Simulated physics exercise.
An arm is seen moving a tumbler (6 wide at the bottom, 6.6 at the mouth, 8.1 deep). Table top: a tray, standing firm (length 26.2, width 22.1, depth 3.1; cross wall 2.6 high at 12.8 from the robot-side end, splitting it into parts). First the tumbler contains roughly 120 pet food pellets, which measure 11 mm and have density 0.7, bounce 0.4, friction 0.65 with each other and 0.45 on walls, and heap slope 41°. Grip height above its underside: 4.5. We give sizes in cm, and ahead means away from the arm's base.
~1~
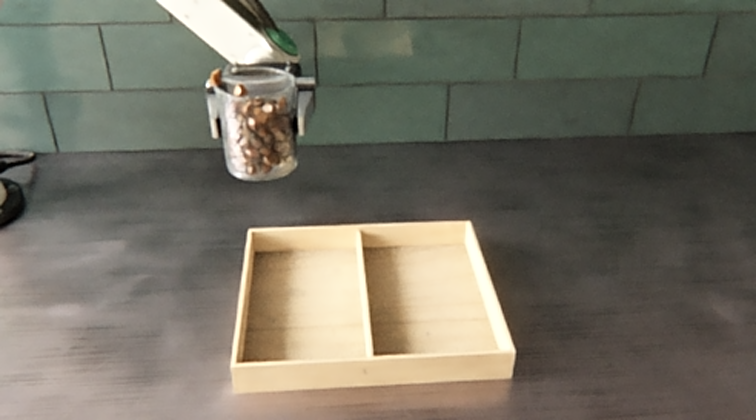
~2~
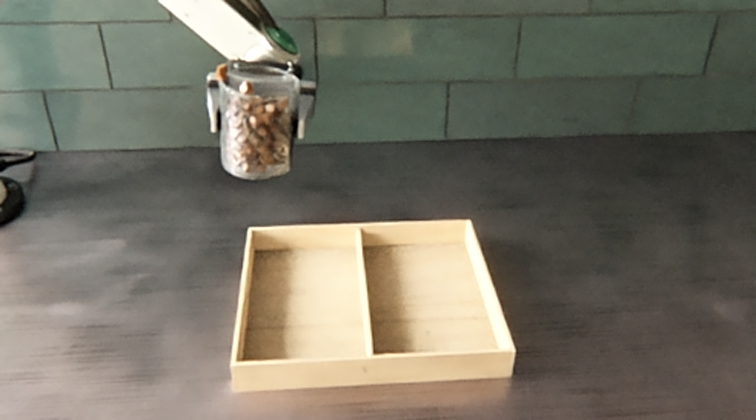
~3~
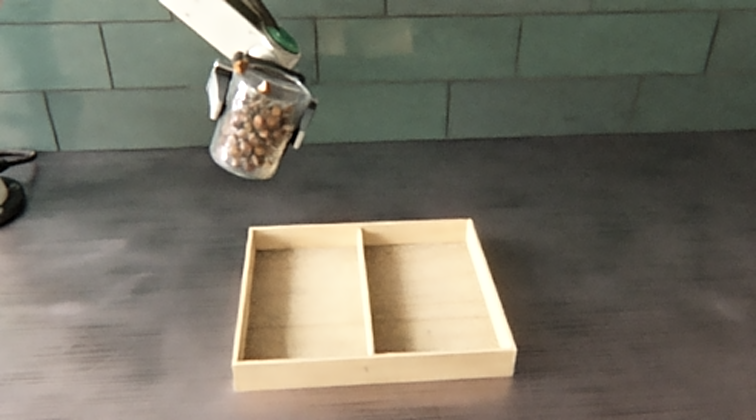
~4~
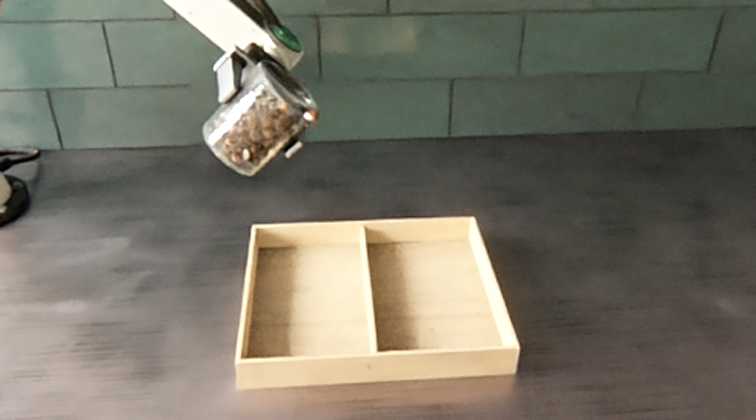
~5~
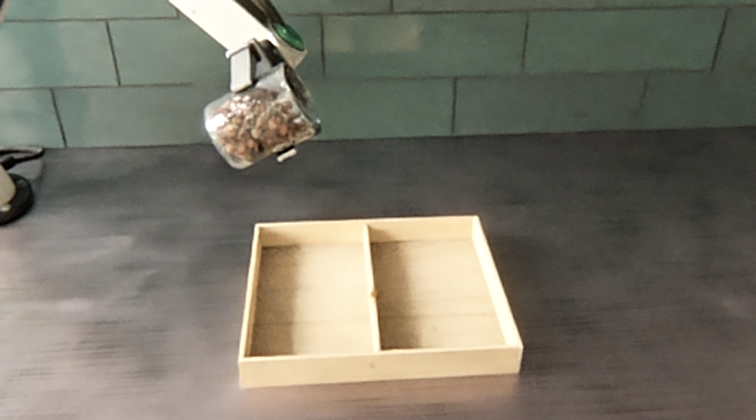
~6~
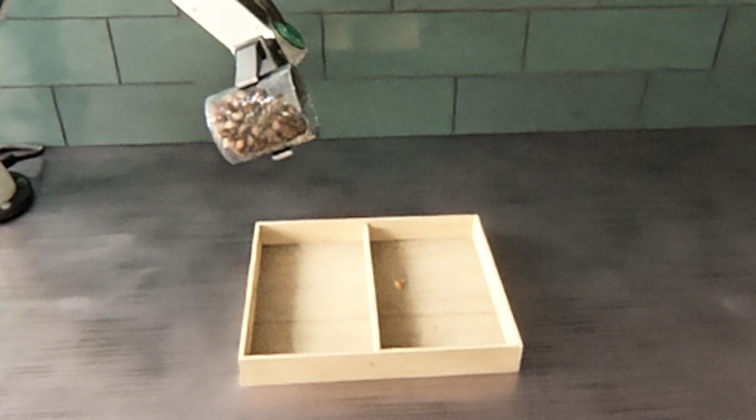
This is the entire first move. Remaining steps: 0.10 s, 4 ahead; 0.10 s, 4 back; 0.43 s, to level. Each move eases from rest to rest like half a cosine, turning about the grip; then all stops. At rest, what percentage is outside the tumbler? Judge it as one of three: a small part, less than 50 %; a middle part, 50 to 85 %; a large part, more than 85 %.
A small part, less than 50 %.
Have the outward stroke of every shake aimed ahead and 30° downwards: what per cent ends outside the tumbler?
It comes to around 5 percent.
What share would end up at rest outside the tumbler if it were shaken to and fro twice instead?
That change gives some 45 percent.
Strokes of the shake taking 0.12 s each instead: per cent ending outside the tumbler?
That change gives some 10 percent.
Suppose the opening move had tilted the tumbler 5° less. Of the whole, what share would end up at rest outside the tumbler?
About 20 %.
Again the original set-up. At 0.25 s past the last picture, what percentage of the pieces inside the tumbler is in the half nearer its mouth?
Mouth half: Close to 45 per cent.
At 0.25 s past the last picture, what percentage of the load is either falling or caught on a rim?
Around 22 per cent of the load.
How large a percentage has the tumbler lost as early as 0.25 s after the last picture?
Around 25 percent at that moment.
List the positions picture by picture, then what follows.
The first picture shows tumbler middle at (259, 126), level; upper third of the load around (258, 118), from x 215 to 290, top at y 75; 122 in the tumbler.
The second picture shows tumbler middle at (259, 125), tilted 7° forward; upper third of the load around (255, 116), from x 220 to 285, top at y 70.
The third picture shows tumbler middle at (258, 124), tilted 24° forward; upper third of the load around (251, 117), from x 220 to 290, top at y 65.
The fourth picture shows tumbler middle at (259, 121), tilted 46° forward; upper third of the load around (251, 113), from x 215 to 310, top at y 90; 121 in the tumbler, 1 in flight or on a rim.
The fifth picture shows tumbler middle at (262, 119), tilted 63° forward; upper third of the load around (248, 110), from x 215 to 375, top at y 95; 121 in the tumbler, 1 in the far-side part.
The sixth picture shows tumbler middle at (262, 117), tilted 70° forward; upper third of the load around (249, 107), from x 215 to 400, top at y 95; 121 in the tumbler, 1 in the far-side part.
Then, 0.25 s later, tilted 68° forward, highest piece 24 above the table; 94 in the tumbler, 1 in the far-side part, 27 in flight or on a rim.
Then, 0.50 s later, tilted 14° forward, highest piece 26 above the table; 92 in the tumbler, 22 in the robot-side part, 8 in the far-side part.
Then, 0.83 s later, level, highest piece 25 above the table; 92 in the tumbler, 22 in the robot-side part, 8 in the far-side part.
Then, 1.88 s later, level, highest piece 25 above the table; 92 in the tumbler, 22 in the robot-side part, 8 in the far-side part.
At rest, 92 in the tumbler, 22 in the robot-side part, 8 in the far-side part. That is 25 % outside the tumbler.
